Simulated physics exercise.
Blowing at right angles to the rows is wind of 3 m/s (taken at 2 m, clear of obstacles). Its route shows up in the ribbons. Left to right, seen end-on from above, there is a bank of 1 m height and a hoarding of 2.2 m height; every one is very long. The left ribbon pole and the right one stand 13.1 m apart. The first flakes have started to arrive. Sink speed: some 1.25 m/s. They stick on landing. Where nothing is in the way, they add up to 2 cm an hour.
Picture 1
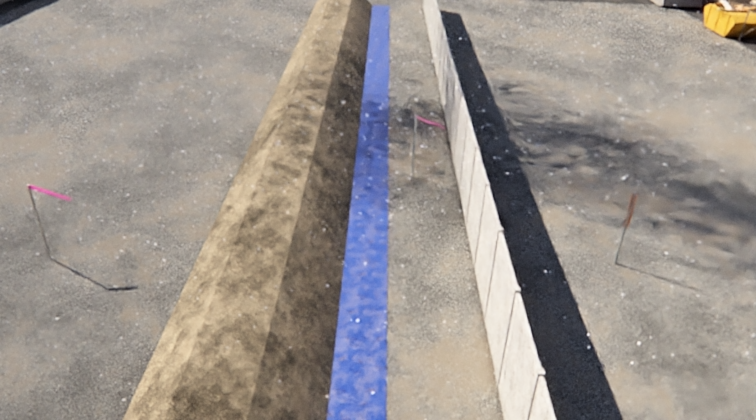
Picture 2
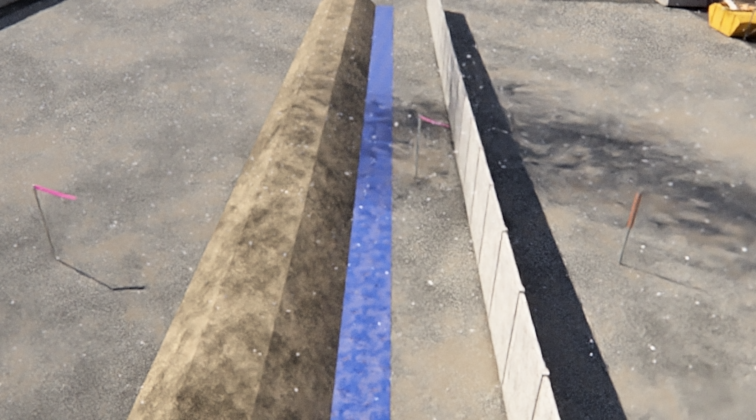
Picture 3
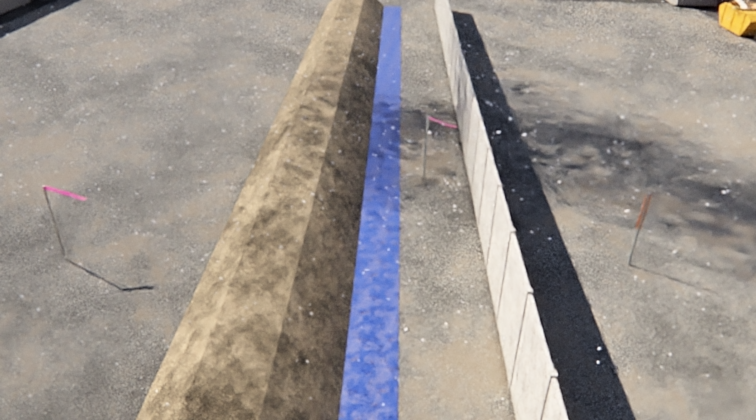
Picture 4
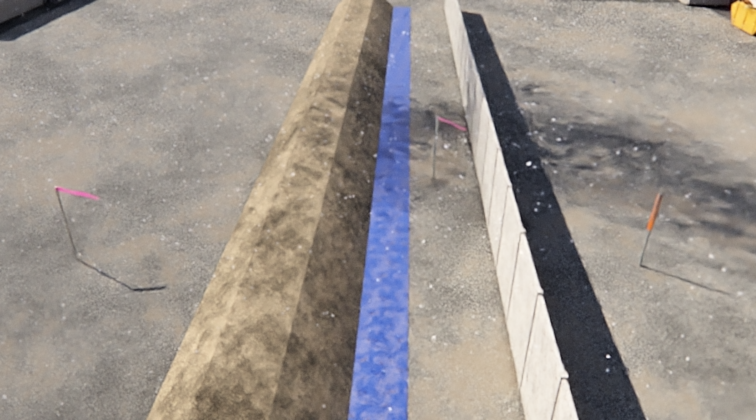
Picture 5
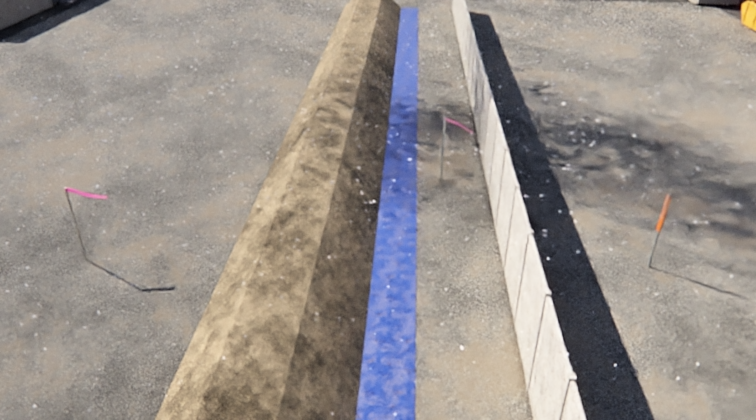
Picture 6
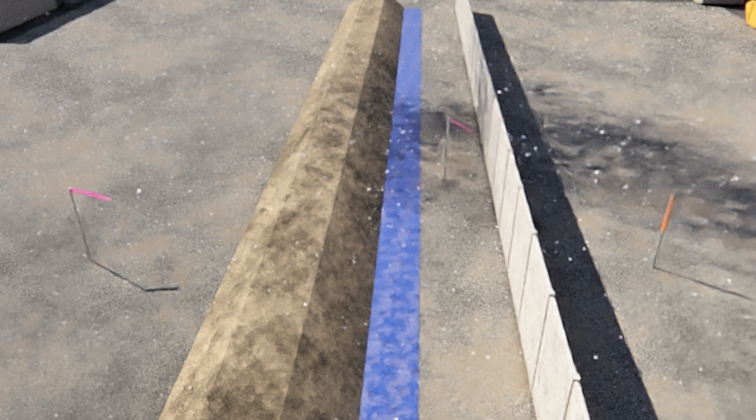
On grey gravelly ground, ribbons flutter on thin poles and pale flecks drift around a long bank, blue strip and pale hoarding.
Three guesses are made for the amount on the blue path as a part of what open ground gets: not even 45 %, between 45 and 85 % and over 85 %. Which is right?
Expect over 85 % of the open-ground amount.
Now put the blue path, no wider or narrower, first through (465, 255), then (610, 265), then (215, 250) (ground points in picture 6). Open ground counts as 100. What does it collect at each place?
About 90 %, 80 %, 100 %.
After 10 minutes open ground has 3 mm and the blue path 3 mm.
After 30 minutes open ground has 10 mm and the blue path 10 mm.
After 60 minutes open ground has 20 mm and the blue path 20 mm, so the blue path has 102 % of the open amount; the left half of it has 101 %, the right half 102 %.
